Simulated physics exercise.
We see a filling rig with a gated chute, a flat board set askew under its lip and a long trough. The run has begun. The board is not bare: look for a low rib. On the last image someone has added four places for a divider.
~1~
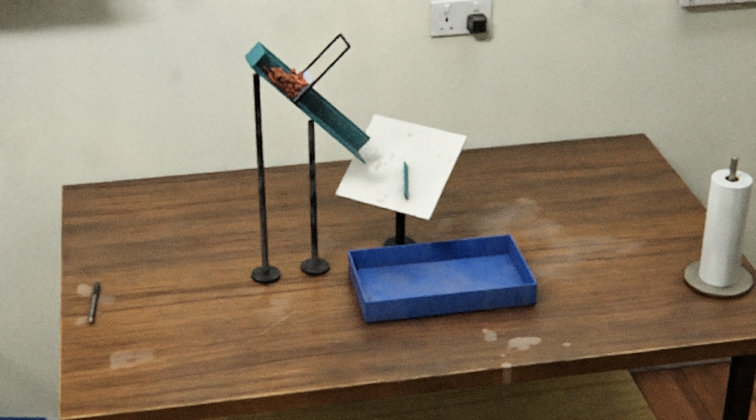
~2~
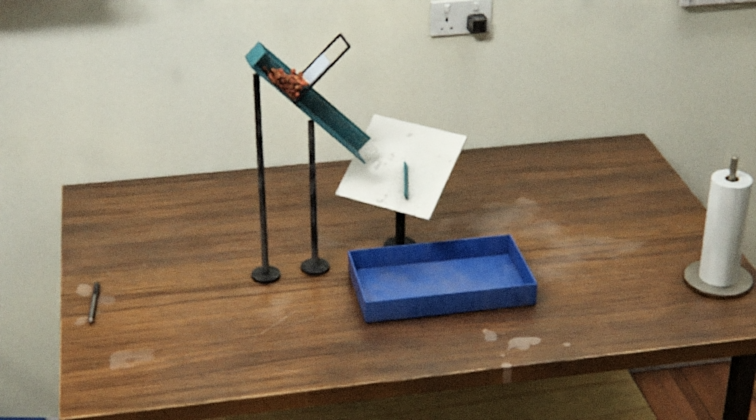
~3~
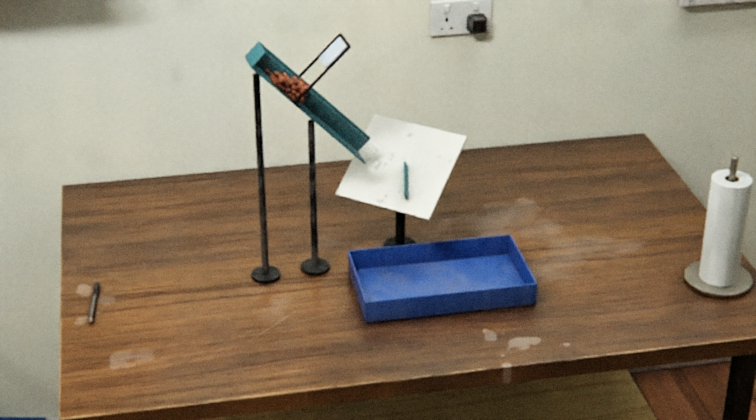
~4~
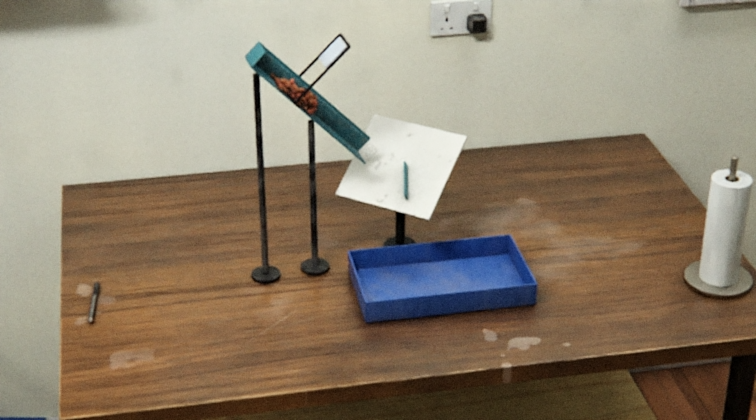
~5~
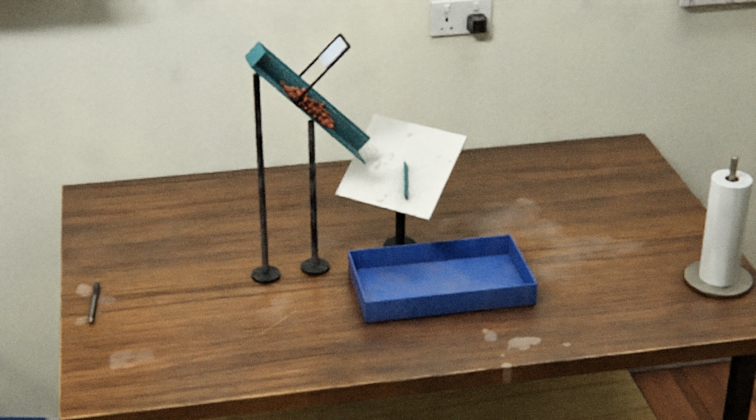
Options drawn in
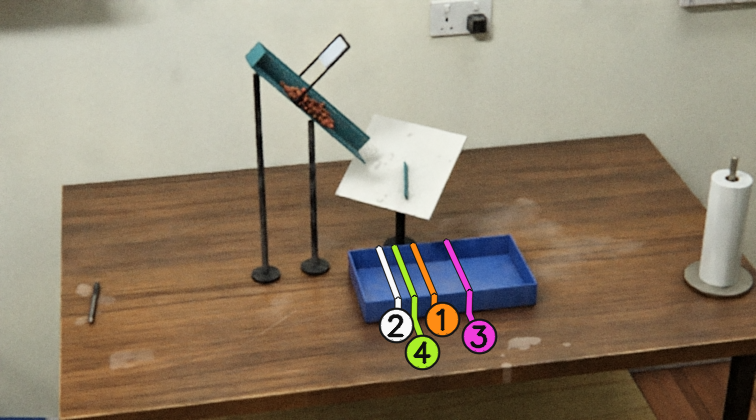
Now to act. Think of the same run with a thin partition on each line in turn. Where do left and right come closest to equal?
Use line 2.
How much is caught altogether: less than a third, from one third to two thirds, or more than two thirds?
About that: More than two thirds.
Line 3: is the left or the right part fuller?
Left.
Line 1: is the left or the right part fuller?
The left side.
On the marked copy, line 1 crosses the front rim at (434, 295); line 2 crosses the front rim at (397, 299); line 3 crosses the front rim at (469, 291); line 4 crosses the front rim at (414, 297).
If 1 is chosen, of what is caught, almost all on the left of the divider, just a few on the right.
If 2 is chosen, of what is caught, roughly two thirds on the left of the divider, roughly a third on the right.
If 3 is chosen, of what is caught, every piece on the left of the divider, not one piece on the right.
If 4 is chosen, of what is caught, almost all on the left of the divider, about a tenth on the right.
